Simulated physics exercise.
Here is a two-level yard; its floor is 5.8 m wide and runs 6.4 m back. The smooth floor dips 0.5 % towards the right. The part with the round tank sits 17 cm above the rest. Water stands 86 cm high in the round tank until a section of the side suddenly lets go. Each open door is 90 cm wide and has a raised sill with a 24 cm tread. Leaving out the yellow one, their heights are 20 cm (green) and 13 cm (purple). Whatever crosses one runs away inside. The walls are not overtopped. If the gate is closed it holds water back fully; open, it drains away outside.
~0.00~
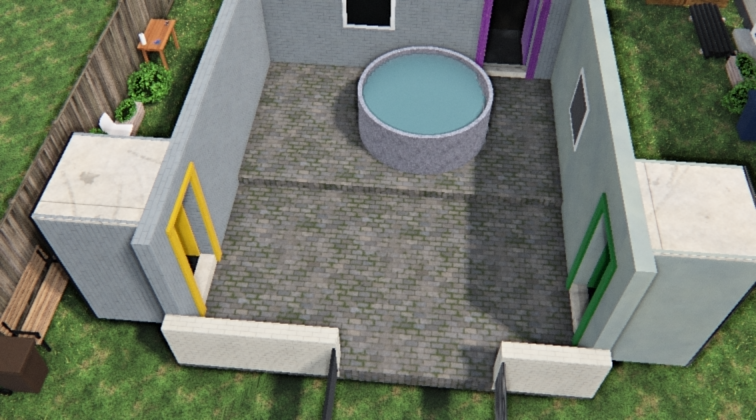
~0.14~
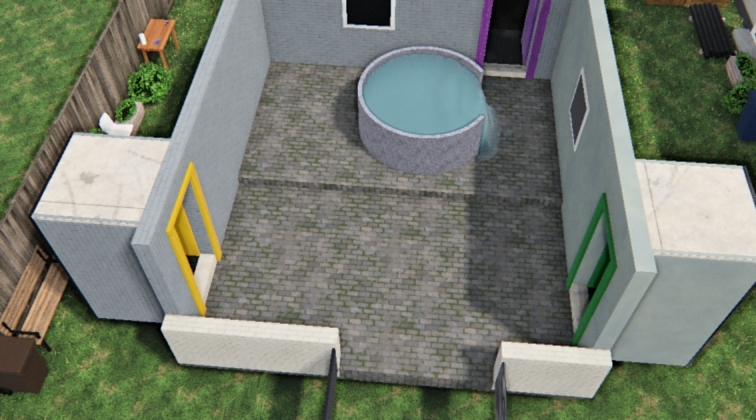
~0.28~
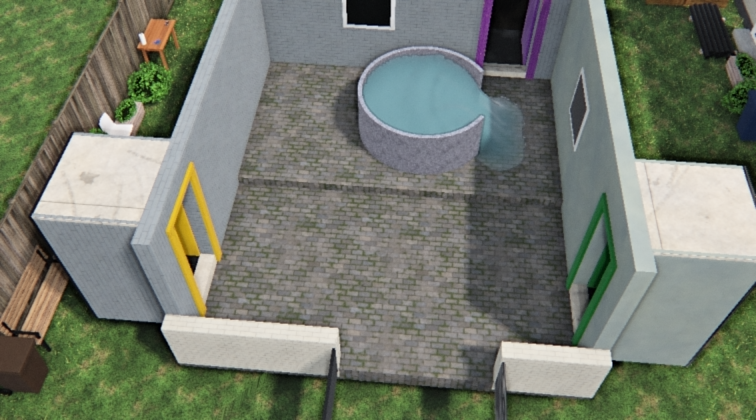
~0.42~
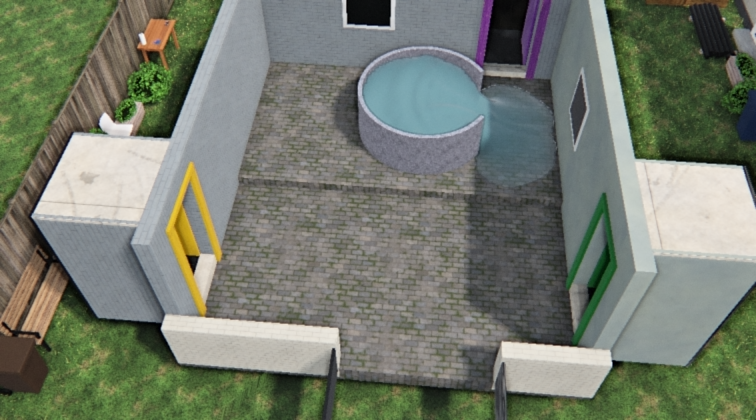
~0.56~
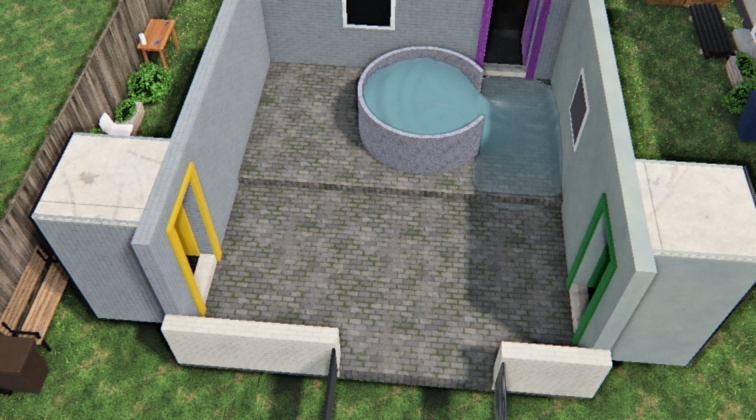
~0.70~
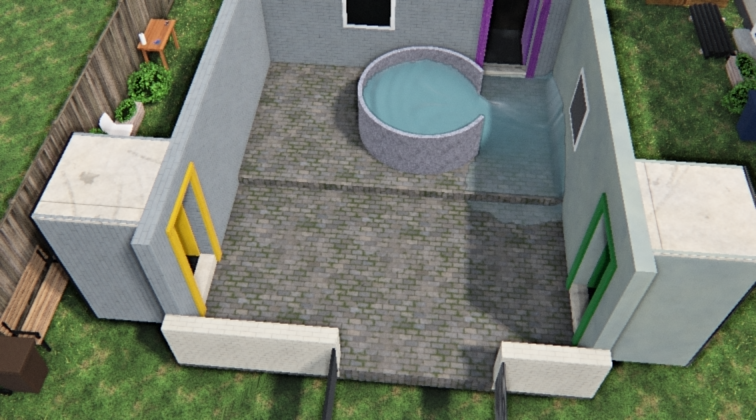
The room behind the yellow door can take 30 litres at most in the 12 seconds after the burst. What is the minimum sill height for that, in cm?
Some 8 cm above the ground.
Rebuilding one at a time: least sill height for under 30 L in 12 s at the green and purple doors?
About 11.5 cm at green and 28 cm at purple.
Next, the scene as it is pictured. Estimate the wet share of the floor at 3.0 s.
About 55 per cent.
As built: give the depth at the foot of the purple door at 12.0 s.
About 7.5 cm.
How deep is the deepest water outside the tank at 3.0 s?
About 36 cm.
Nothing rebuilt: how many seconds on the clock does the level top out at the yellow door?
At about 6.0 s.
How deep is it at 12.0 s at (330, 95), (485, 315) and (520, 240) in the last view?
Roughly 2, 6 and 9 cm, in turn.
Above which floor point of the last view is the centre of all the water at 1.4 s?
Around (467, 133).
After 1.4 s water covers 20 % of the floor, deepest (72 cm) near (550, 82); it has not reached the yellow door.
After 3.0 s water covers 55 % of the floor, deepest (36 cm) near (551, 94); it has not reached the yellow door.
After 12.0 s water covers 95 % of the floor, deepest (16 cm) near (575, 363); 6 cm at the yellow door, 0 litres in over its 21 cm sill.
At the yellow door as built, the water arrived by 5.3 s and peaked near 14 cm at 6.0 s.
With a sill of 7 cm, 42 litres would have come in within the 12 s; with 10 cm, 9 litres. So under 30 litres takes about 8 cm.
